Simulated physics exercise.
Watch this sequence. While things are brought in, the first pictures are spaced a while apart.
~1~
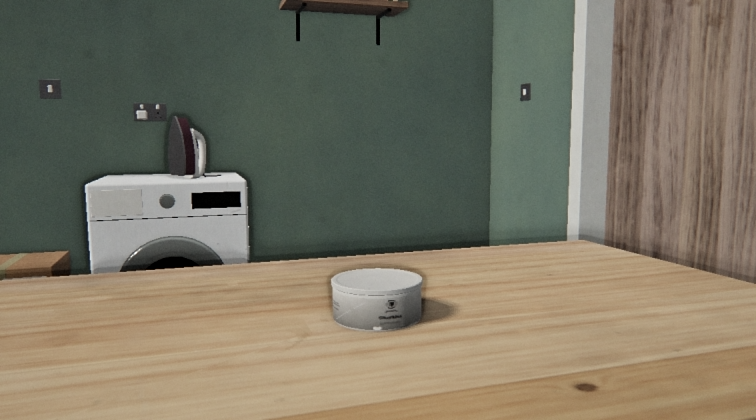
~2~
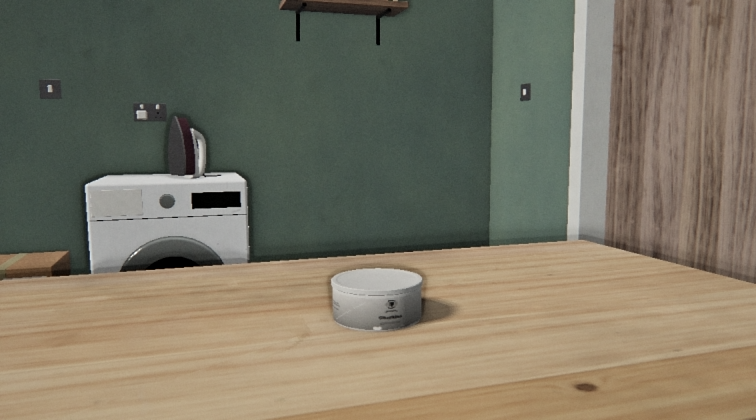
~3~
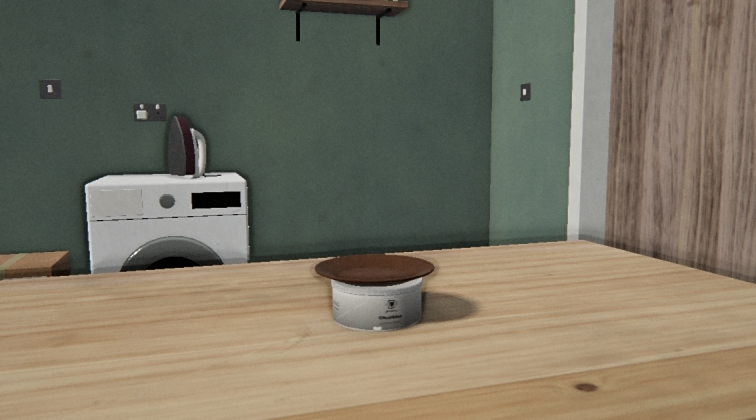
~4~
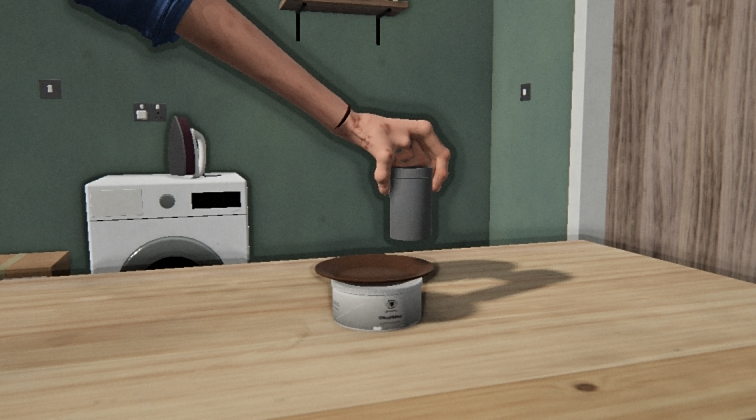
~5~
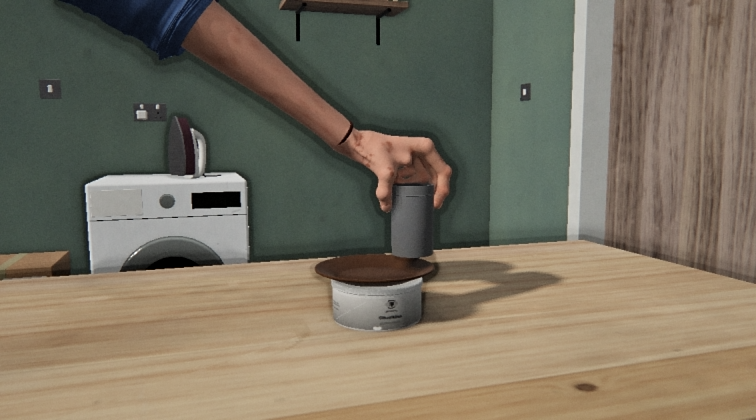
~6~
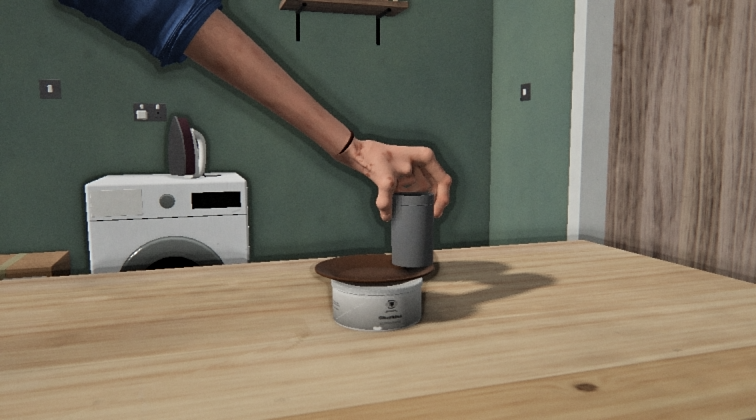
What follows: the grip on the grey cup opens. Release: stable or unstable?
Steady.
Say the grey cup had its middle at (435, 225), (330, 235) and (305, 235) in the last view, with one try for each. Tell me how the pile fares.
Topples over, stays standing, topples over.
Then, 0.20 s later than the last frame, all is still.
Then, 0.40 s later than the last frame, grey cup resting near (412, 229).
When it is over, all 3 as before. End places, in pixels of the last picture, grey cup near (412, 229). The pile holds.
